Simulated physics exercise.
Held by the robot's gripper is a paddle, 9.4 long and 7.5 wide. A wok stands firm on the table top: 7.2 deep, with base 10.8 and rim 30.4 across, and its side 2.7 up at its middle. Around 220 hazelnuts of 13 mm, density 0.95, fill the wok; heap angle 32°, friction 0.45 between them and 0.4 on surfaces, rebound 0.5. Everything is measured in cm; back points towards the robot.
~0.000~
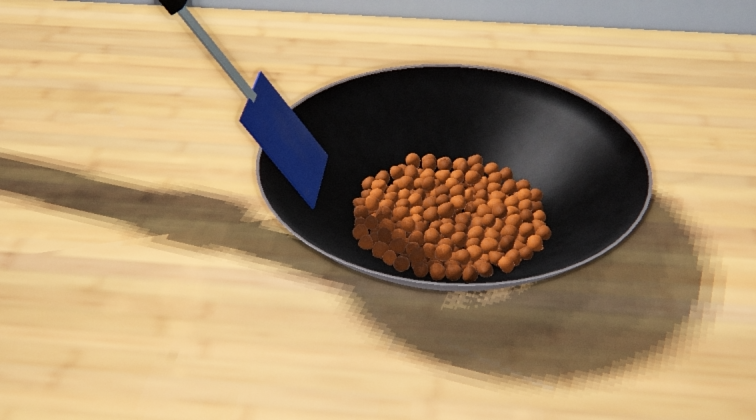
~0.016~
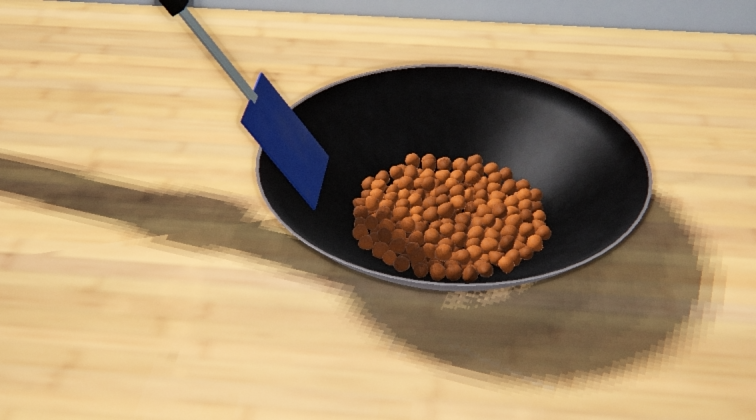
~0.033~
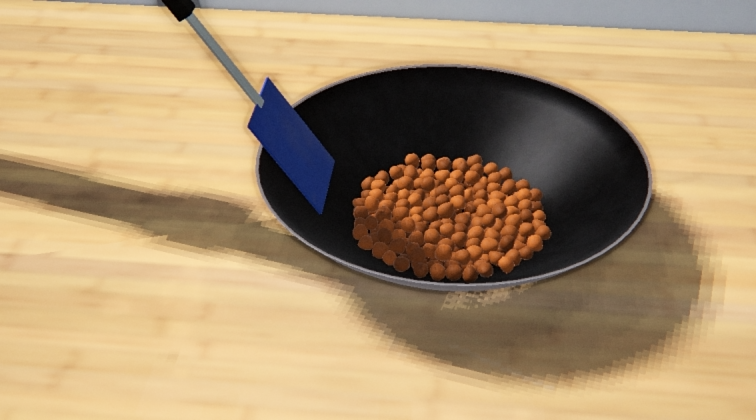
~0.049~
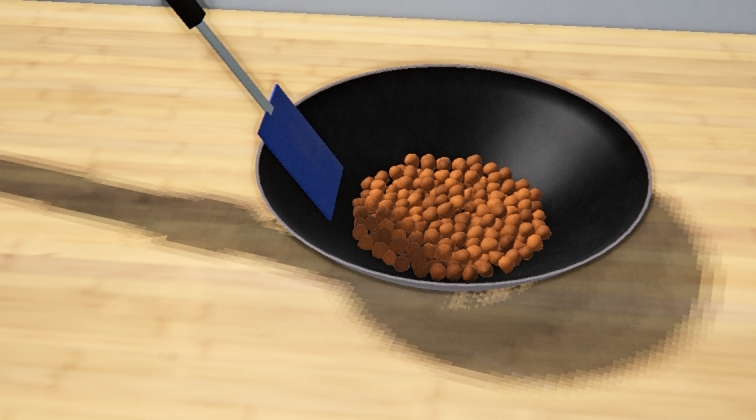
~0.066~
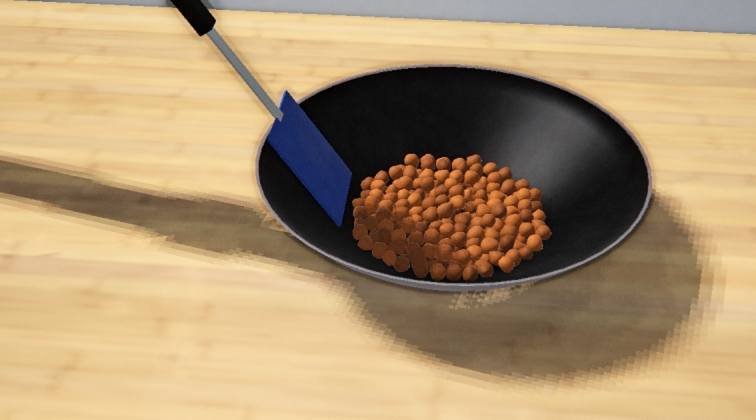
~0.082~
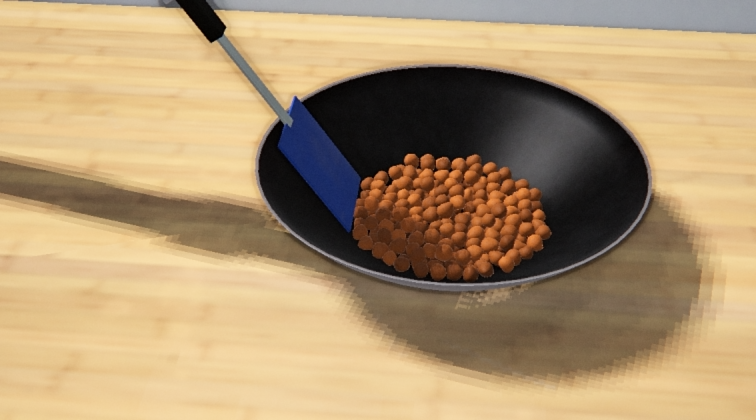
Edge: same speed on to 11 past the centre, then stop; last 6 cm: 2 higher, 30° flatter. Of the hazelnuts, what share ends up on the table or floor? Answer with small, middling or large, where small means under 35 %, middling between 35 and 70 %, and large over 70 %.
It is small.
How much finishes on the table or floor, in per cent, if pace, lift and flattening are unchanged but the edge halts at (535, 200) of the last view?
Roughly 0 per cent, I'd say.
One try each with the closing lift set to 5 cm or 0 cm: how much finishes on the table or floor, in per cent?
Roughly 5 per cent, then 10 per cent.
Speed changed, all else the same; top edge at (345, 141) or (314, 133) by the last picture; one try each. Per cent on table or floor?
About 50 and 35 per cent.
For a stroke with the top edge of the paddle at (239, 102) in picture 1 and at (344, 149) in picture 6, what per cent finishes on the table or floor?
55 %.
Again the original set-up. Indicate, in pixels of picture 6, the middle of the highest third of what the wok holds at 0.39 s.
It is centred at roughly (576, 187).
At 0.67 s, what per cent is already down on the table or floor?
It works out to about 10 in a hundred.
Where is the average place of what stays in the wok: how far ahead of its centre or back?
Roughly 4.5 centimetres ahead.
After 0.24 s, sloping 56°, highest piece 5 above the table; 216 in the wok.
After 0.39 s, sloping 48°, highest piece 7 above the table; 216 in the wok.
After 0.67 s, sloping 26°, highest piece 8 above the table; 194 in the wok, 19 on the table or floor, 3 on the blade or in flight.
After 1.72 s, sloping 26°, highest piece 8 above the table; 194 in the wok, 22 on the table or floor.
At rest, 194 in the wok, 22 on the table or floor. That is 10 % on the table or floor.
